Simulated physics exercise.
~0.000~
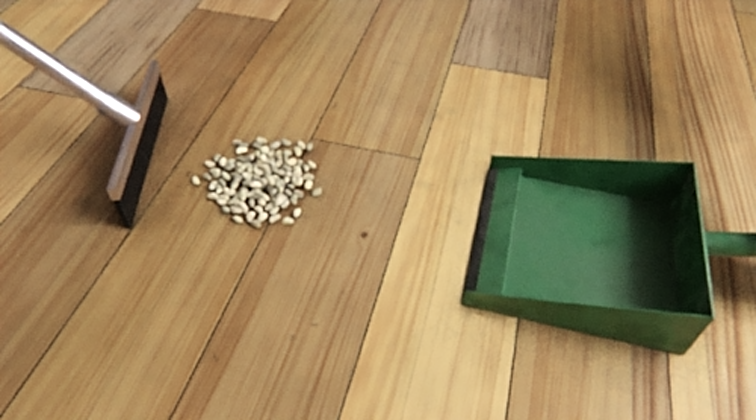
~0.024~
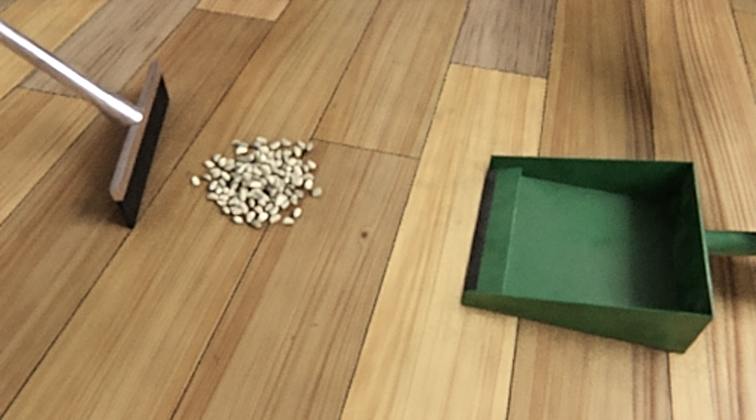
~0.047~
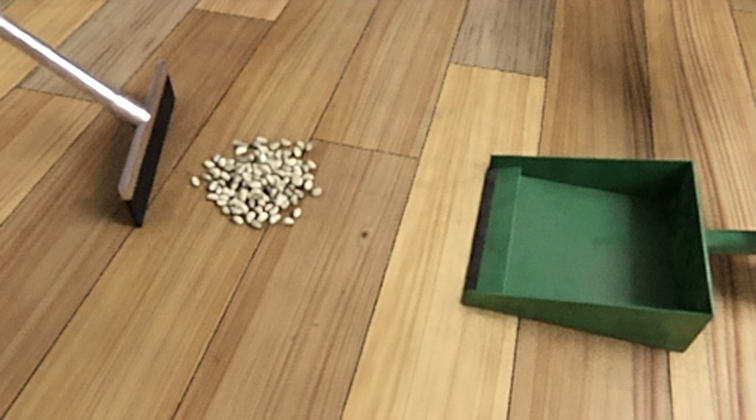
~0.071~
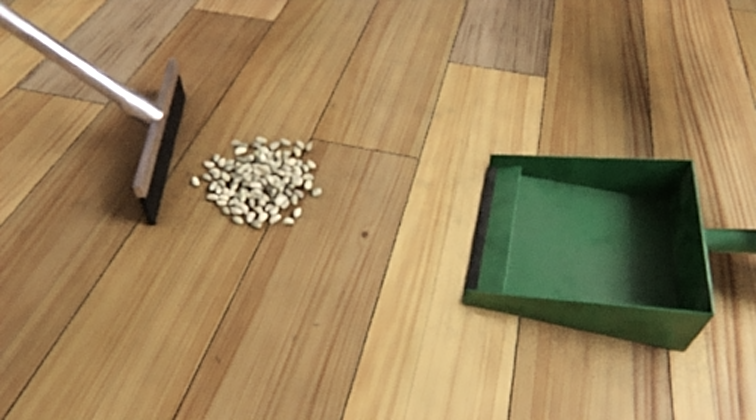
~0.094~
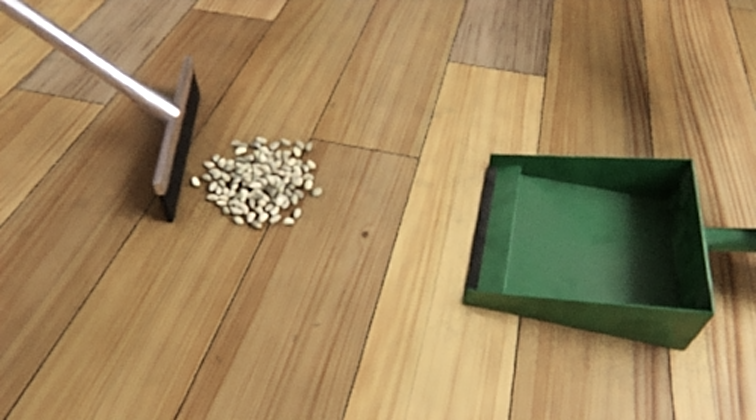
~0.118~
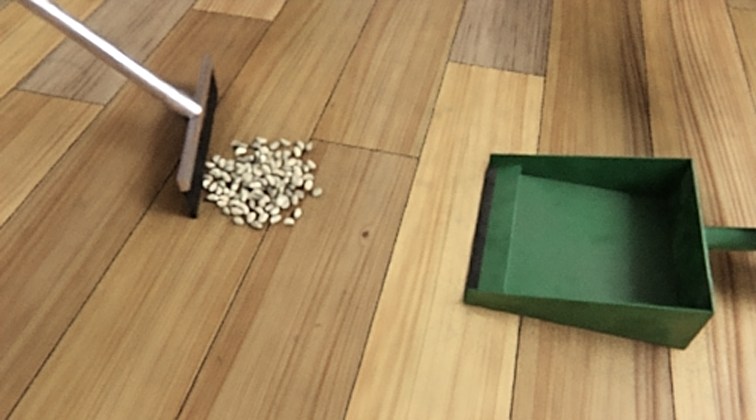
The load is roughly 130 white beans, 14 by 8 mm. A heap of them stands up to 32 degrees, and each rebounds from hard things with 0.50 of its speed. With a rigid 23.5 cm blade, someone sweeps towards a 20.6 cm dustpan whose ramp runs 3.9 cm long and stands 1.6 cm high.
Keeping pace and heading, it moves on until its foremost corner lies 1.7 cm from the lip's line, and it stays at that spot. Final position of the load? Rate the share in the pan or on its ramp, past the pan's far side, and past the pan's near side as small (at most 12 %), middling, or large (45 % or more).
Pan: Small; far side: Large; near side: Small.
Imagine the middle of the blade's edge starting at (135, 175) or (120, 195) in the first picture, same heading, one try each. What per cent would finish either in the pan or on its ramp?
Some 5 and 5 per cent.
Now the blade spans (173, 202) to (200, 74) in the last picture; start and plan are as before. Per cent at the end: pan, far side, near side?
You'd see pan at 15, far at 30 and near at 5.
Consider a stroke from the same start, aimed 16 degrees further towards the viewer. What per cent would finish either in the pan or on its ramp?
20 %.
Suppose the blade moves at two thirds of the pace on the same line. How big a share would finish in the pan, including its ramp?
About 0 %.
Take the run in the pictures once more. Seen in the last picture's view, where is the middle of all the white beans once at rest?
(521, 133) or so.
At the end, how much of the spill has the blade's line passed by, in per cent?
Some 35 percent of it.
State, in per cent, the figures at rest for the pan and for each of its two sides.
Pan 0, far side 60, near side 5.
After 0.29 s, middle of the blade 20 cm from the lip; 0 % over the lip, far side 25 %, near side 0 %.
After 0.40 s, middle of the blade 9 cm from the lip; 0 % over the lip, far side 50 %, near side 0 %.
After 0.65 s, middle of the blade 5 cm from the lip; 5 % over the lip, far side 60 %, near side 0 %.
In the end, at 2.7 s, pan 0 %, far side 60 %, near side 5 %, in front of the lip or behind the blade 35 %.
